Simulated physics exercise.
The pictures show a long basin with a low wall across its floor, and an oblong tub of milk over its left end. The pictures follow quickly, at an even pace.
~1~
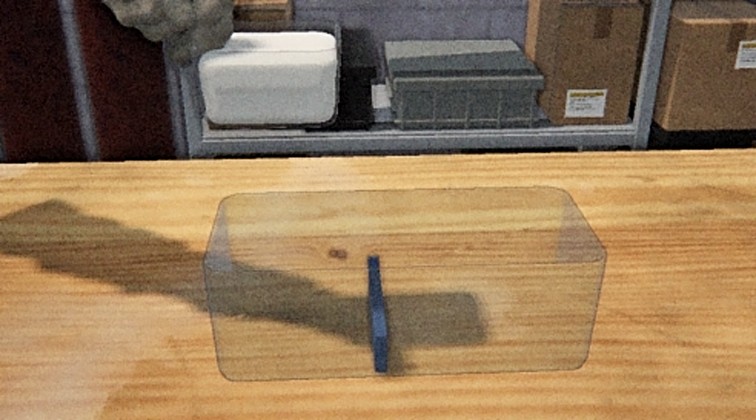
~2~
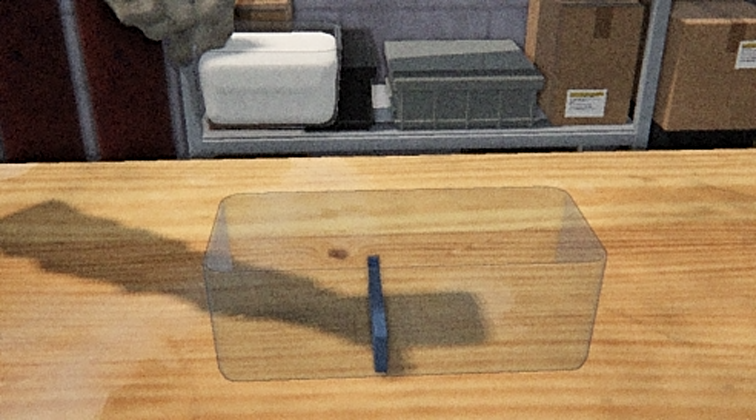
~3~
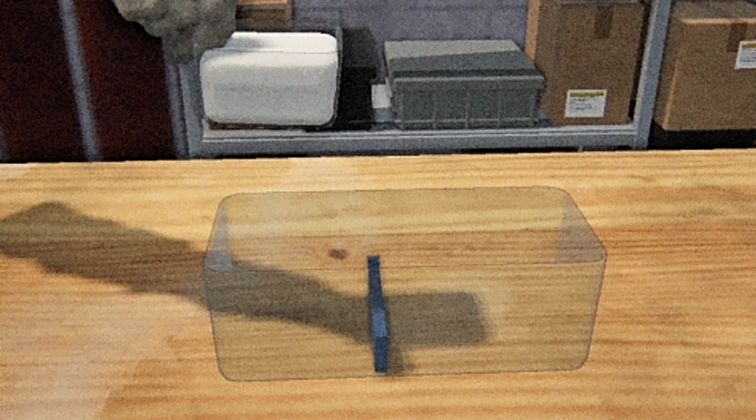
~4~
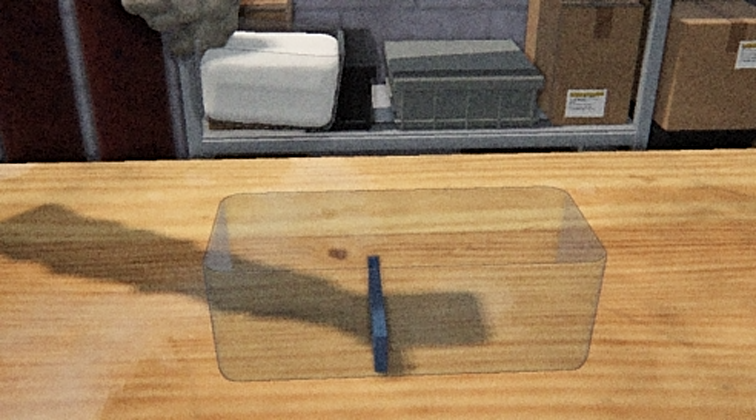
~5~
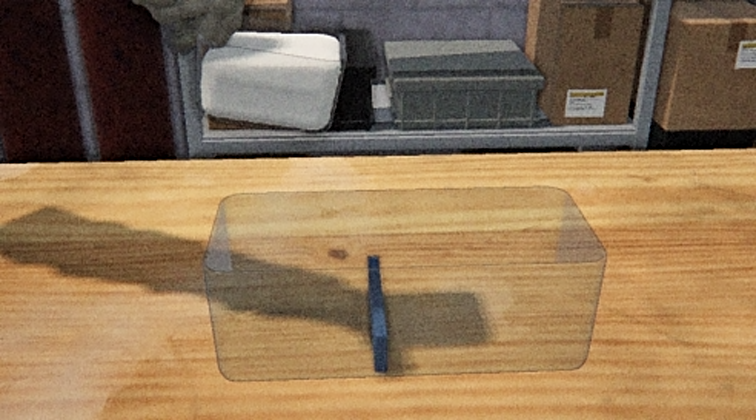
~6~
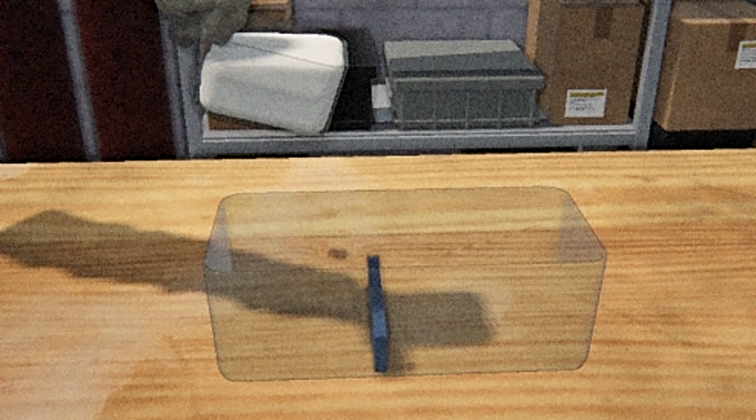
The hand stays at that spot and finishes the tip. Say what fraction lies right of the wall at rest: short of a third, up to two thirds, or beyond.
The share right of the wall is more than two thirds.
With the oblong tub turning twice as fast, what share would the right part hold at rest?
Close to 85 per cent.
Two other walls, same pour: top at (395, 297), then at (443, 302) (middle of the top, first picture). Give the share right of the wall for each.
Near 75 % and 25 %.
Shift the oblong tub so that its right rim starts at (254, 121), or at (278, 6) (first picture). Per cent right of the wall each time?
Near 5 % and 60 %.
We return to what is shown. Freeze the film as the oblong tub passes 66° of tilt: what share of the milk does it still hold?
Roughly 50 in a hundred.
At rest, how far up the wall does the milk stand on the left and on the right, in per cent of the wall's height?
Left about 10, right about 40.
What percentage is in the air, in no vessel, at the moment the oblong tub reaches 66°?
Close to 35 per cent.
A moment on, the oblong tub is tipped part way and 48 per cent is still to pour, 1 is left of the wall and 14 right of it.
Next, the oblong tub is tipped on its side and 11 per cent is still to pour, 4 is left of the wall and 76 right of it.
Then the oblong tub is tipped on its side and 2 per cent is still to pour, 13 is left of the wall and 82 right of it.
Later the oblong tub is tipped on its side and 0 per cent is still to pour, 16 is left of the wall and 83 right of it.
At rest 16 per cent lies left of the wall, 82 right of it and 1 outside.
